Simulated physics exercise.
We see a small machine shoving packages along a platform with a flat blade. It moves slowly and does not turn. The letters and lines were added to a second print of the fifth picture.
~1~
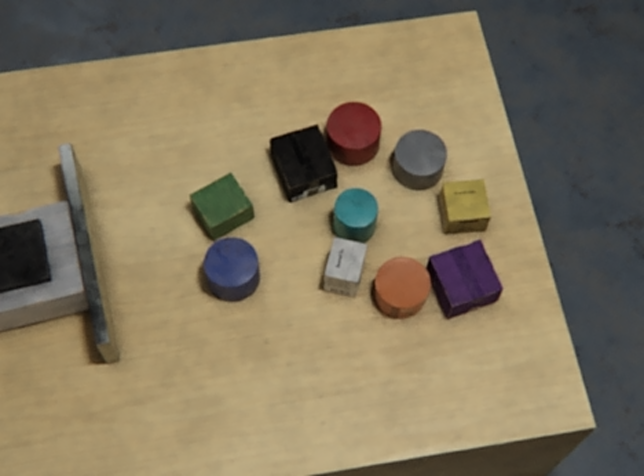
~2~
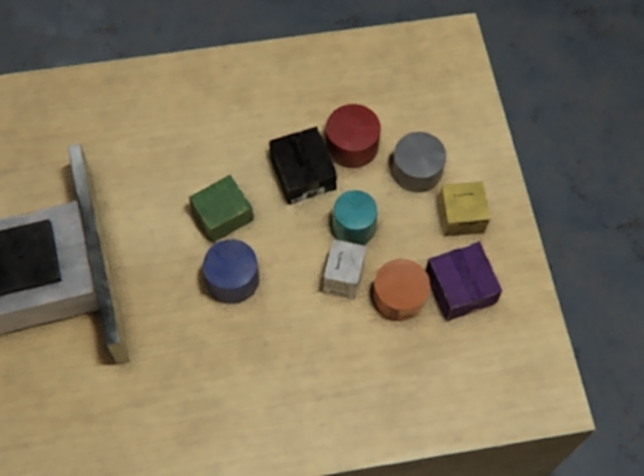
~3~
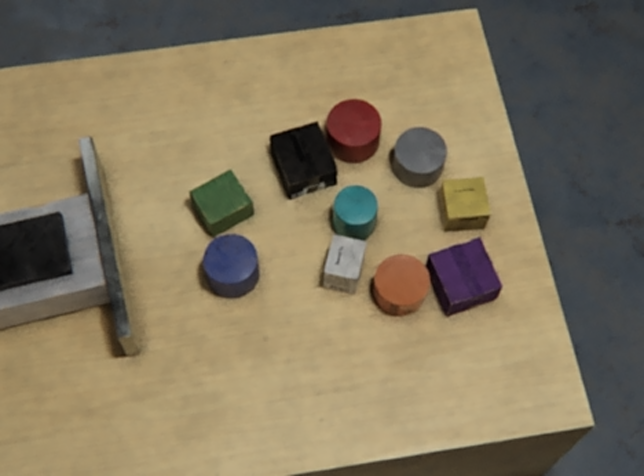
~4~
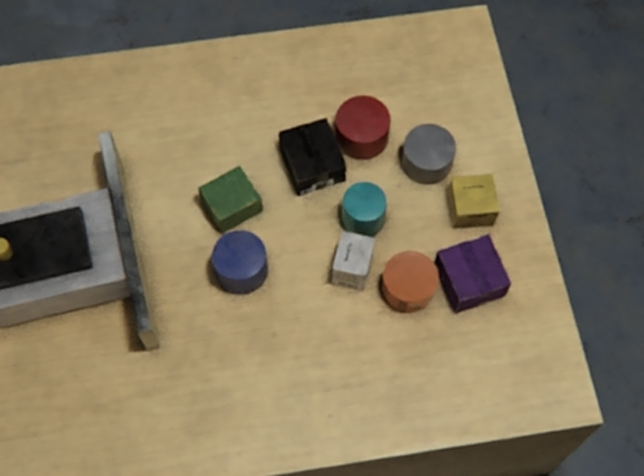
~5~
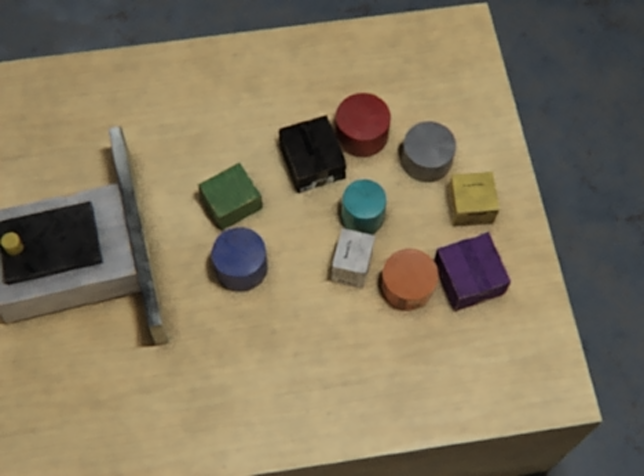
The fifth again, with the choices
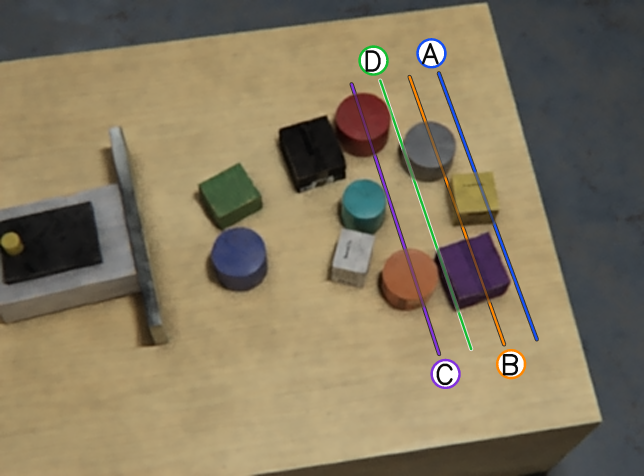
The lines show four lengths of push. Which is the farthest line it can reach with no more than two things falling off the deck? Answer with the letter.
It should halt at B.
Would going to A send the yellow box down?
Yes.
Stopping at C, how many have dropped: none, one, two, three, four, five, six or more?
The count is none.
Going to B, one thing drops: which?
The yellow box goes over.
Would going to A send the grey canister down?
Yes.
On the copy, A at (485, 198); B at (454, 202); C at (393, 211); D at (423, 206).
On B. First, robot (175, 223); blue canister (294, 248); green crate (278, 197).
Then, robot (294, 207); yellow box (481, 200); grey canister (440, 152).
Finally, robot (382, 195); yellow box over the edge; purple parcel (557, 265); one fallen.
By contrast, A drops four; C is within the limit but short; D is within the limit but short.
